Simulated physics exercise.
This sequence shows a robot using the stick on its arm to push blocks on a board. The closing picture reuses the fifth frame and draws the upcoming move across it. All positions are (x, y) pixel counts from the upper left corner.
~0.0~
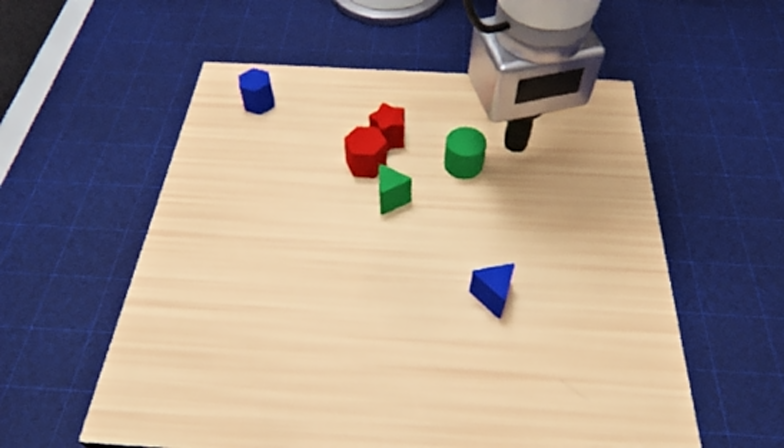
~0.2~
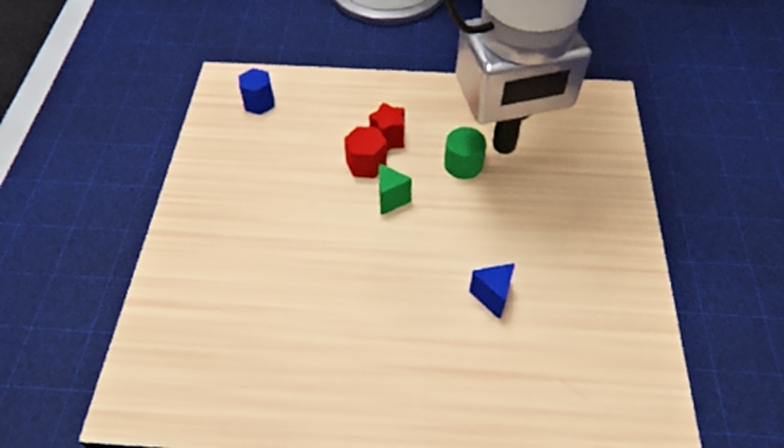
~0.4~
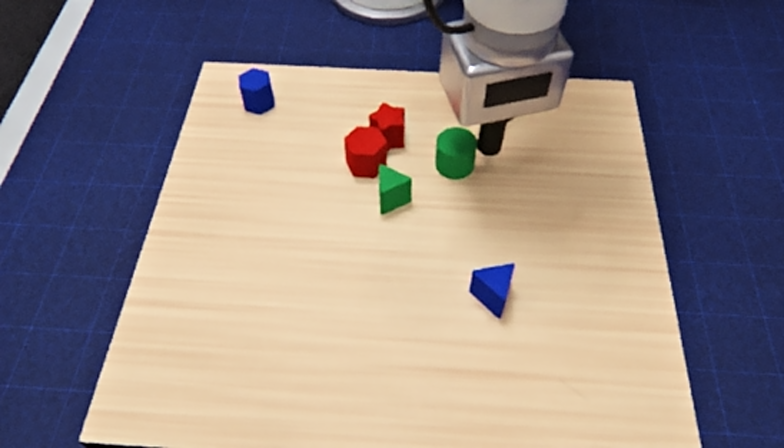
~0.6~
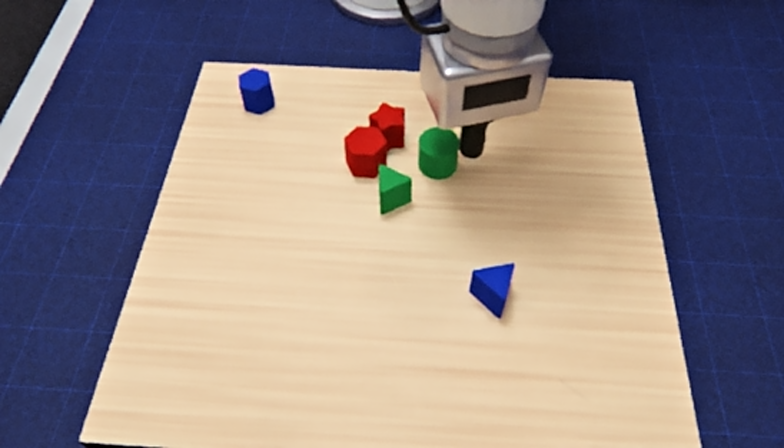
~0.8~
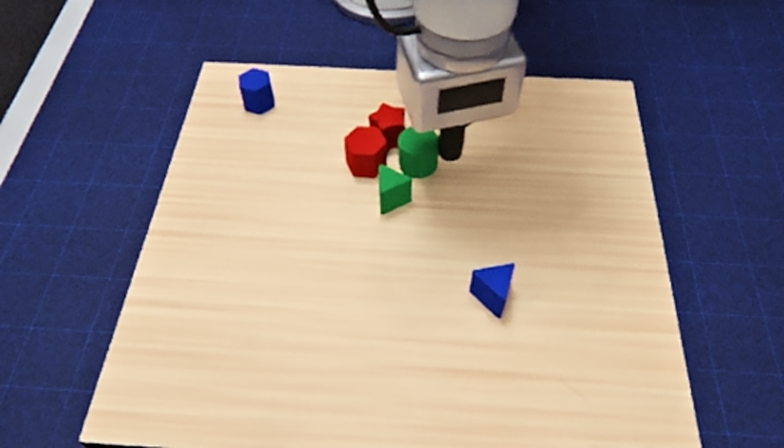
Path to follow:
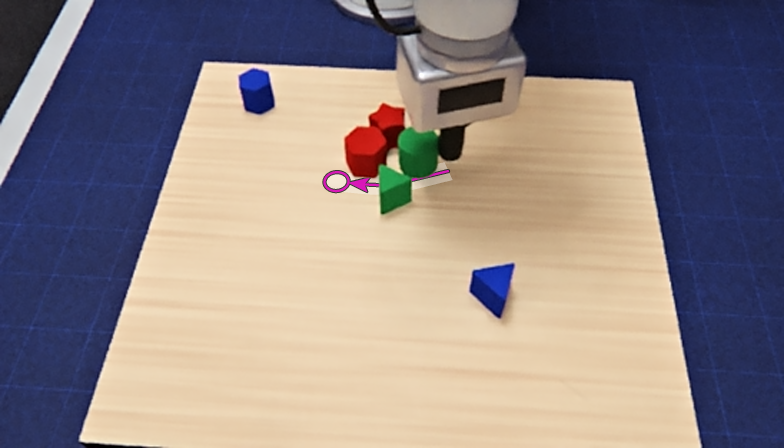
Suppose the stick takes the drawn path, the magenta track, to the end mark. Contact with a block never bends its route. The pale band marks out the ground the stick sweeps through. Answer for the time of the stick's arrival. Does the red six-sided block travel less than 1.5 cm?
No - that is not the case.
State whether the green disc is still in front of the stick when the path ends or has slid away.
Slipped off.
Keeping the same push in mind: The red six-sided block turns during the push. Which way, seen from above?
Looking down on the board, it turns counter-clockwise.
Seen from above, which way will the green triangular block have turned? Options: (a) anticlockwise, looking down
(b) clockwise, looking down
My answer is option a.
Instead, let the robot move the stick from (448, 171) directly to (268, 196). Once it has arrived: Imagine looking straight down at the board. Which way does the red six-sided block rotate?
Counterclockwise rotation.
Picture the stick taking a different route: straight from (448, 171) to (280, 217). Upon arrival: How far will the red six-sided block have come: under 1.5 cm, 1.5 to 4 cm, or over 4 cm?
Of the three bands, it's 1.5 to 4 cm.
Drawn move, from (448, 171) over (412, 180) and (375, 185) to (337, 182).
On the path given first. One third of the way, stick (413, 162); red six-sided block (352, 136), turned 25° anticlockwise; red star block (386, 111); green disc (392, 137).
Two thirds of the way, stick (373, 168); red six-sided block (341, 132), turned 45° anticlockwise; red star block (385, 109), turned 15° clockwise; green triangular block (382, 181), turned 30° anticlockwise; green disc (382, 136).
At the end, stick (335, 164); red six-sided block (341, 132), turned 45° anticlockwise; red star block (385, 109), turned 15° clockwise; green triangular block (382, 181), turned 30° anticlockwise; green disc (382, 136).
